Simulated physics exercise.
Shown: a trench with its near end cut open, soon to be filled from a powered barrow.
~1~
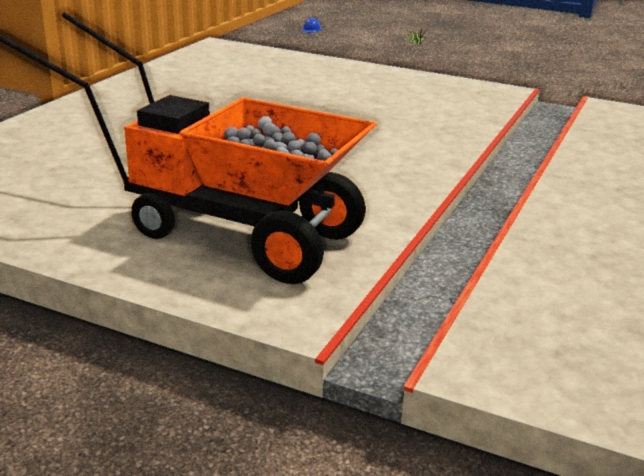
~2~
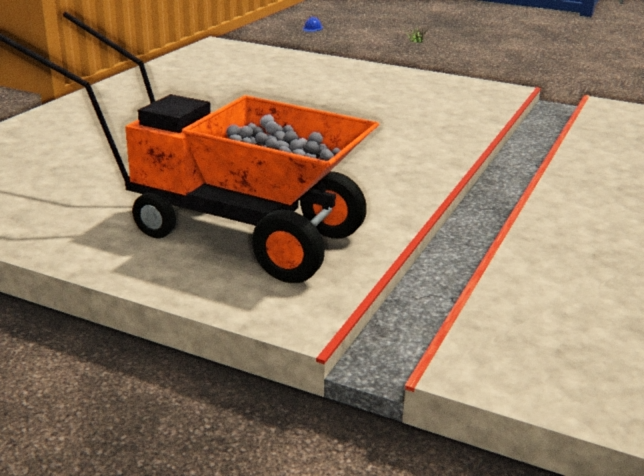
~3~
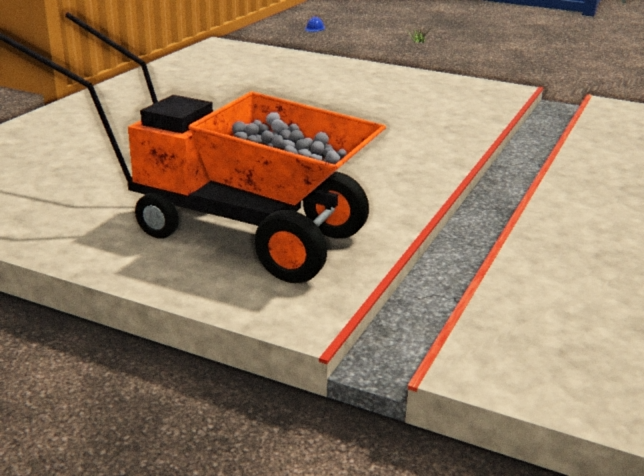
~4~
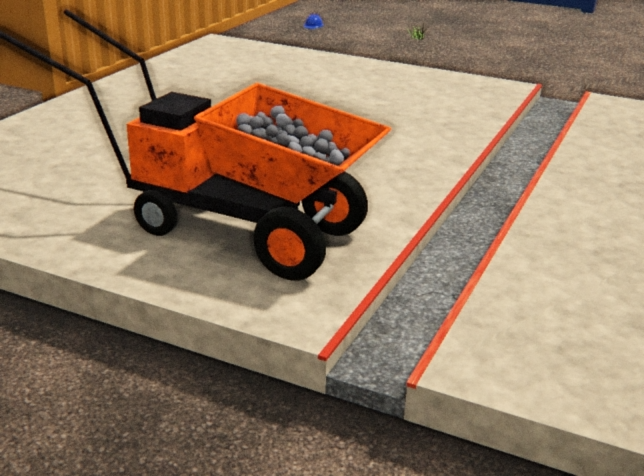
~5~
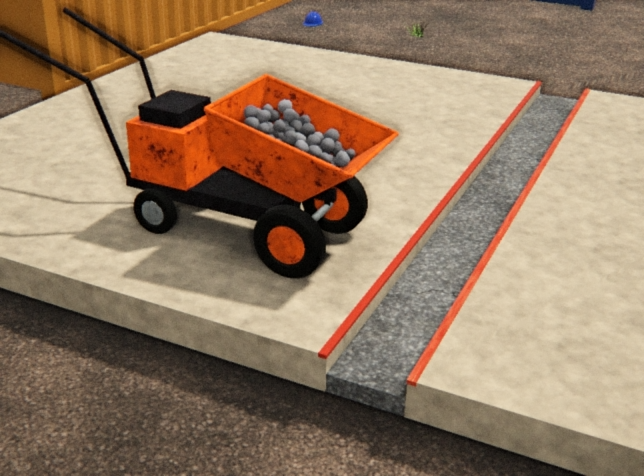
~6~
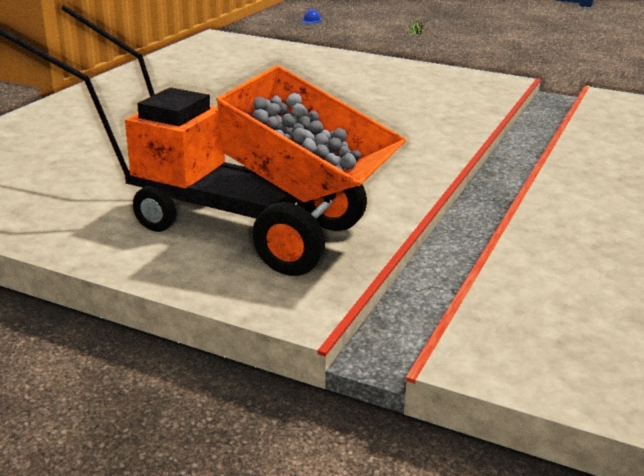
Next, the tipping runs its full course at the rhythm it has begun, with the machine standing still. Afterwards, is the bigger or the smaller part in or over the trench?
Most of it.
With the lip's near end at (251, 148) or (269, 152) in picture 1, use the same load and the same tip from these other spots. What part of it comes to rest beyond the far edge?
0 % then 0 %.
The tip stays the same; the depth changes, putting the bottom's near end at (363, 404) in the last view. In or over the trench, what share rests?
Estimate: Approx. 100 in a hundred.
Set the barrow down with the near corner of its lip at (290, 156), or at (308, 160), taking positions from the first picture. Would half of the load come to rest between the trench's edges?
At the earlier place the greater portion ends between the edges, at the later place the greater portion.
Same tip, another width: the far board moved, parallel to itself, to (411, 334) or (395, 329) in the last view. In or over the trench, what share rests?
You'd get 60 in a hundred the first time and 30 in a hundred the second.
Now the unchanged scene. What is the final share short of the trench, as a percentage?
About 0 %.
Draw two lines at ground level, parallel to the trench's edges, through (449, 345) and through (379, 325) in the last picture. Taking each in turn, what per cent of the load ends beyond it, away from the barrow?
Estimate: 0 %, then 70 %.
Soon after the last picture, skip tipped steeply; all in the skip.
A little later, skip tipped right over; about two thirds in the skip; about a third in or heaped over the trench.
Later still, skip tipped right over; about a quarter in the skip; most in or heaped over the trench; a stray few beyond it.
At rest, skip tipped right over; a small part in the skip; most in or heaped over the trench; a stray few beyond it.
